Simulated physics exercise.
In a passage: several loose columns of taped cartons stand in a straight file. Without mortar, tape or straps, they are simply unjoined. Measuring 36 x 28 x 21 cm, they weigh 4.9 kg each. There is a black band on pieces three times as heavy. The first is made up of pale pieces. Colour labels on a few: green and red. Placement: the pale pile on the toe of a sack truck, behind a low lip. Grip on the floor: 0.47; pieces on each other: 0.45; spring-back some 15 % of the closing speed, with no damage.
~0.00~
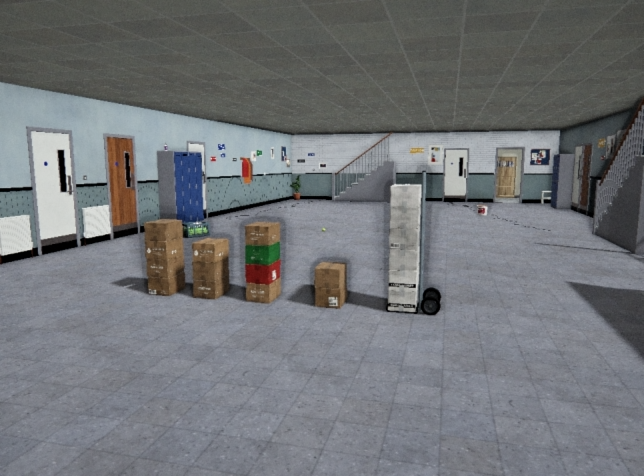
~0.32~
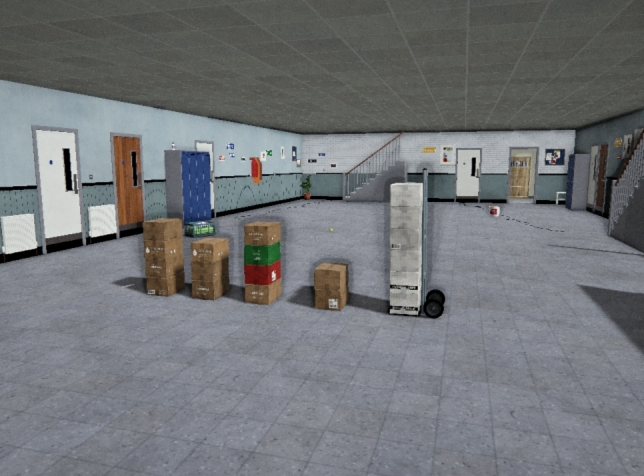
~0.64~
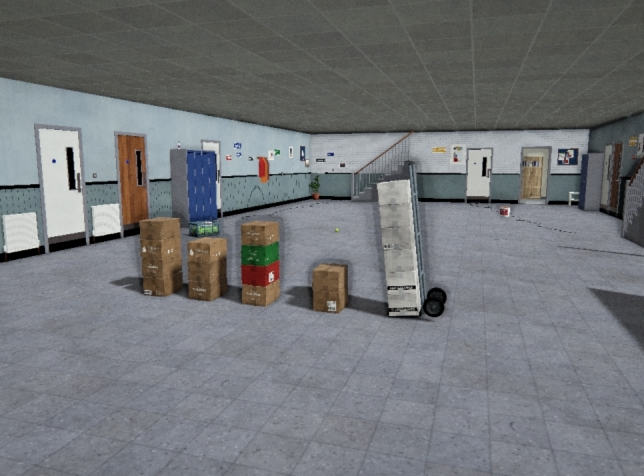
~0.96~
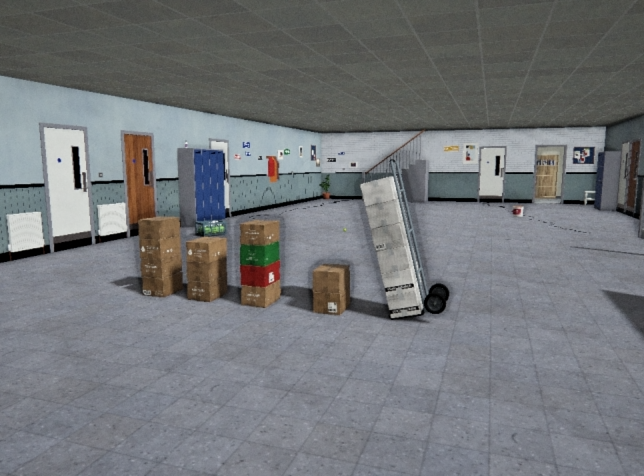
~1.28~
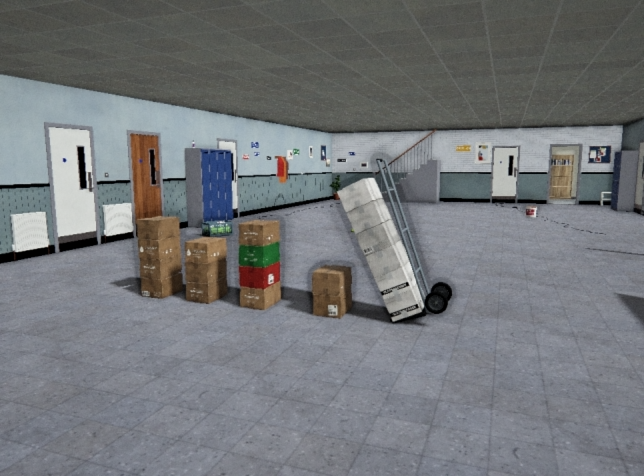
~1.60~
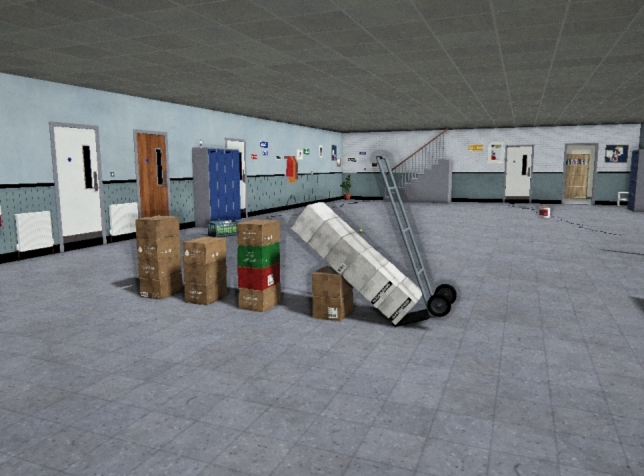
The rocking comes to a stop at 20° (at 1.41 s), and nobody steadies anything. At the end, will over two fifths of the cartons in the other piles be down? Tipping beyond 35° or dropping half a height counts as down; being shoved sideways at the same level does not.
No, under two fifths are.
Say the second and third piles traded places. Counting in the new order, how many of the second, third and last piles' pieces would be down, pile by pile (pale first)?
Pile by pile, you'd see second at 4, third at 0 and last at 0 down.
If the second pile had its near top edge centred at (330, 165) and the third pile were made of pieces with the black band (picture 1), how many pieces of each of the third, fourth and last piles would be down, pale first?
You'd get third 4, fourth 0 and last 3.
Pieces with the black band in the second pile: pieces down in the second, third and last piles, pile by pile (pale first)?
Down per pile - second: 0, third: 0, last: 0.
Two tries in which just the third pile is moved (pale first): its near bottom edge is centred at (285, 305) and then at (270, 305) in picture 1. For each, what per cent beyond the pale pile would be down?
10 and 20 %.
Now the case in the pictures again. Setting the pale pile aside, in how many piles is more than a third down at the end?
I make it 1 of the piles.
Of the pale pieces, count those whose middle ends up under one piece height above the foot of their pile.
The count is 2.
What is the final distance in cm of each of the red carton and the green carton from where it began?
The red one ends around 20 cm from its start and the green one around 40 cm.
After 1.68 s, 6 of the pale pile down; none of the 13 other cartons down, 1 disturbed.
After 1.82 s, 6 of the pale pile down; none of the 13 other cartons down, 4 disturbed; red carton 54 mm from its place; green carton 6 cm from its place.
After 2.26 s, 6 of the pale pile down; none of the 13 other cartons down, 4 disturbed; green carton 30° from how it stood; red carton 30° from how it stood.
In the end (2.8 s), 6 of the pale pile down; 2 of the 13 other cartons down; red carton 36° from how it stood; green carton 36° from how it stood, 8 cm lower. That is 15 per cent. From the last view, middles, red carton near (240, 276), green carton near (228, 259).
